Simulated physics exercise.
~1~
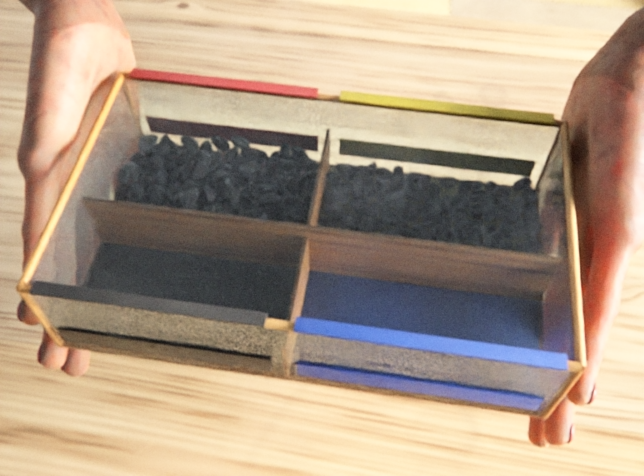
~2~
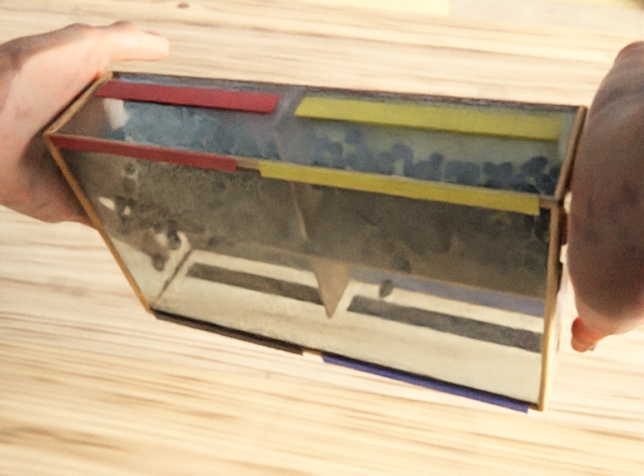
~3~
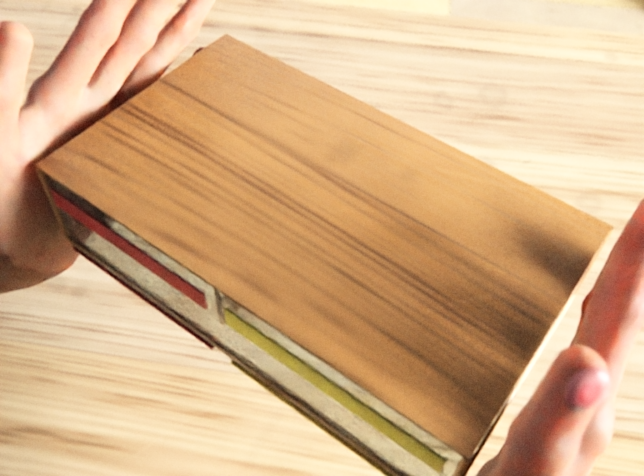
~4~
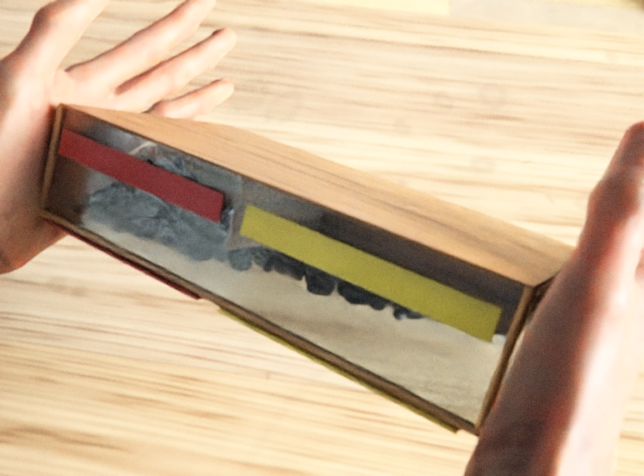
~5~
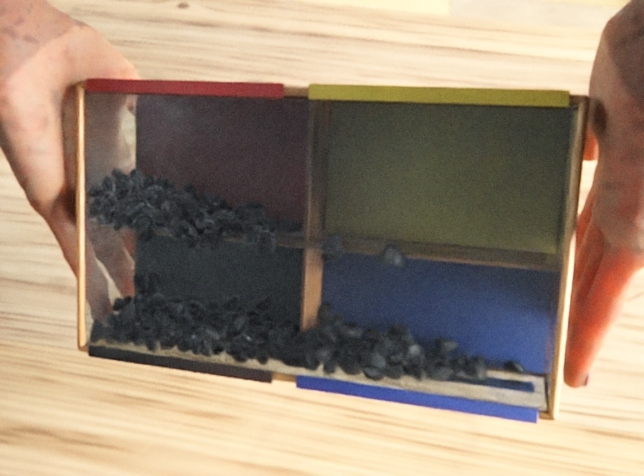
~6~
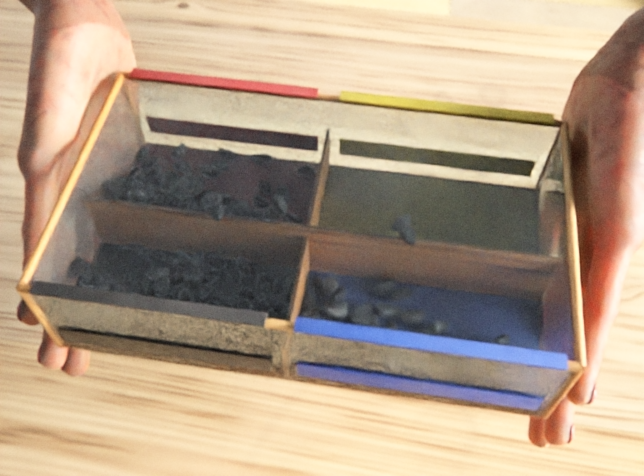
Hands tipping a clear-lidded, four-section box of black beans upside down and back level, leaving the yellow section nearly empty.
